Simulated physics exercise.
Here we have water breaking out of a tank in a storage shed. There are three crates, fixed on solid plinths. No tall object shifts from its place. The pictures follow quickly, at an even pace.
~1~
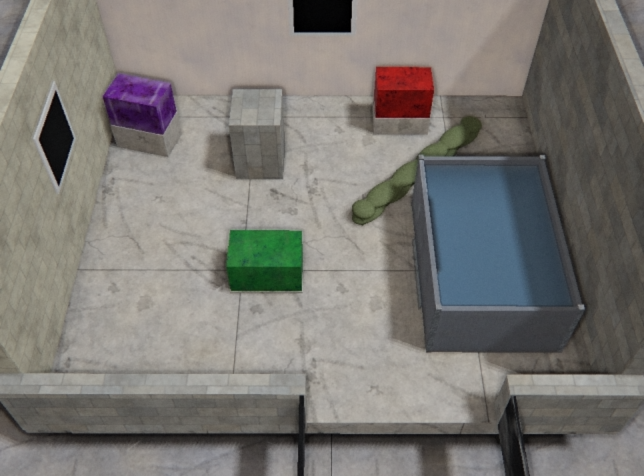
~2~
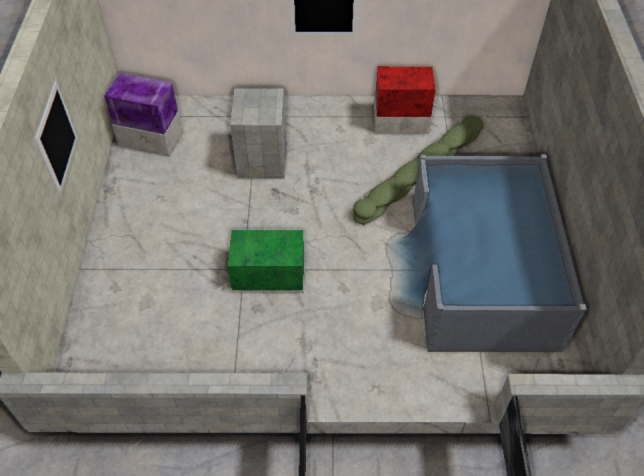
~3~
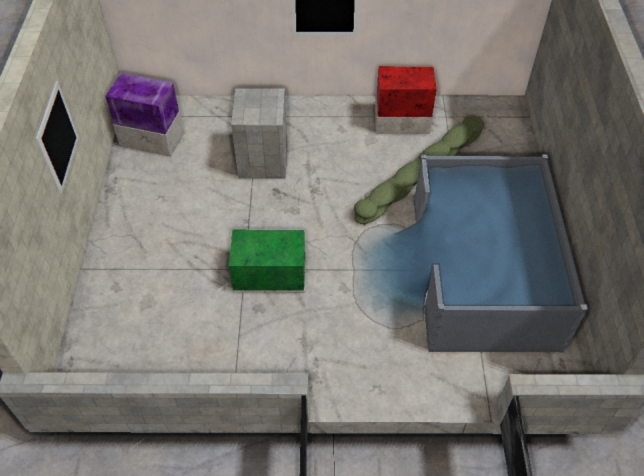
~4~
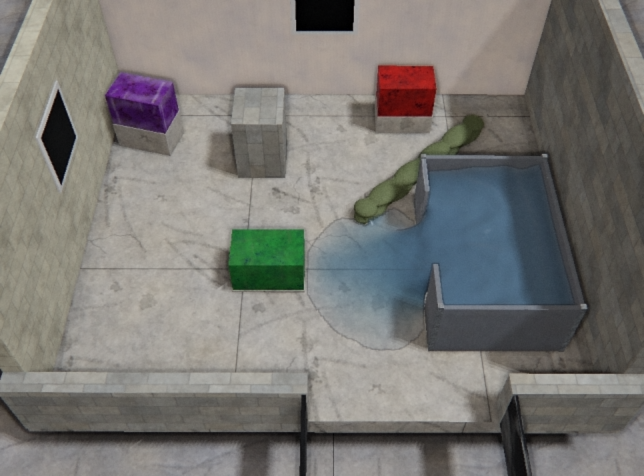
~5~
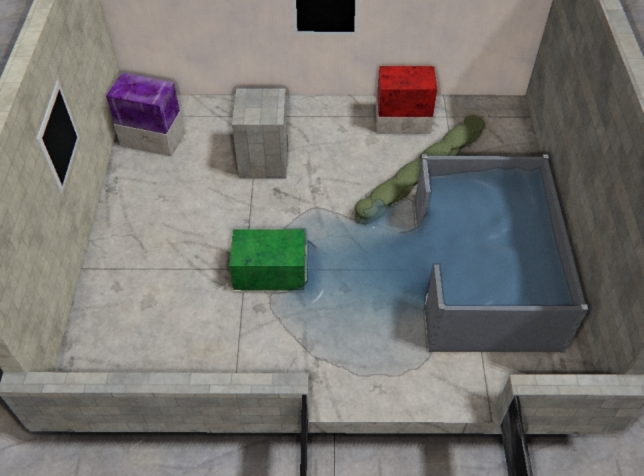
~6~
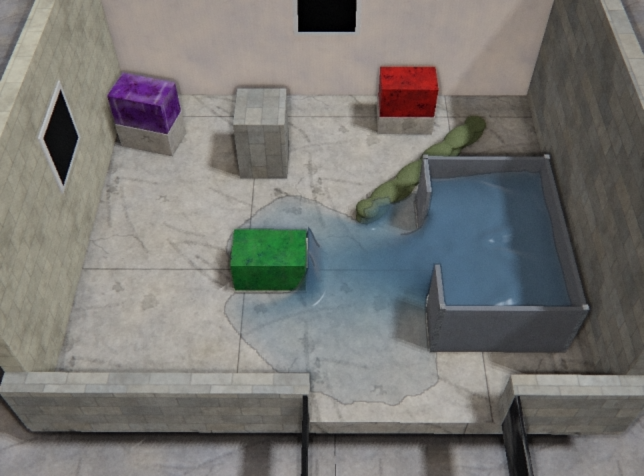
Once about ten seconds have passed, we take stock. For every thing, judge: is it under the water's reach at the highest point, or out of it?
Green crate: Within reach, so wet; purple crate: Out of reach, so dry; red crate: Out of reach, so dry.
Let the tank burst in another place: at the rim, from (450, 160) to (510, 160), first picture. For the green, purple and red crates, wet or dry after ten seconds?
My take: Green gets flooded, purple stays clear, and red gets flooded.
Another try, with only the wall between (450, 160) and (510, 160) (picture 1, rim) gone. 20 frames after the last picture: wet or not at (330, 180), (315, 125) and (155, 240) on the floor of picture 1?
First spot drenched, second drenched, third unwetted.
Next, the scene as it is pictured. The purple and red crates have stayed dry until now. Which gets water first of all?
First to get wet: The one in purple.
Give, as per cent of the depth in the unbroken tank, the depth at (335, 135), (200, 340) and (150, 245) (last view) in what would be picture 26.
My figures are about 2, 6 and 14 percent.
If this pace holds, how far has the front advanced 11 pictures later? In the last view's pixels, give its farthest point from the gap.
I'd say around (128, 95).
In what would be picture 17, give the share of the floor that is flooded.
About 60 per cent.
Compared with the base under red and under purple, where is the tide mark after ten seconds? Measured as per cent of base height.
I'd say 60 per cent for the first one and 60 per cent for the second.
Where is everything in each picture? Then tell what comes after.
In the first frame, still water in the open tank at (493, 231).
In the second frame, the front is at (406, 311), out from the gap at (427, 256).
In the third frame, water pours out at (428, 259) and has run to (364, 303).
In the fourth frame, the front is at (309, 276), out from the gap at (427, 259).
In the fifth frame, the front is at a hidden place, out from the gap at (428, 260).
In the sixth frame, the front is at a hidden place, out from the gap at (429, 259).
A moment on, water covers 40 % of the floor; the green crate water round its plinth, the purple crate water round its plinth, the red crate not reached.
Next, water covers 60 % of the floor; the green crate water round its plinth, the purple crate water round its plinth, the red crate not reached.
Then, water covers 70 % of the floor; the green crate water round its plinth, the purple crate water round its plinth, the red crate water round its plinth.
Later, water covers 80 % of the floor; the green crate water round its plinth, the purple crate water round its plinth, the red crate water round its plinth.
In the end, water covers 95 % of the floor; the green crate was topped, the purple crate stayed above the water, the red crate stayed above the water.
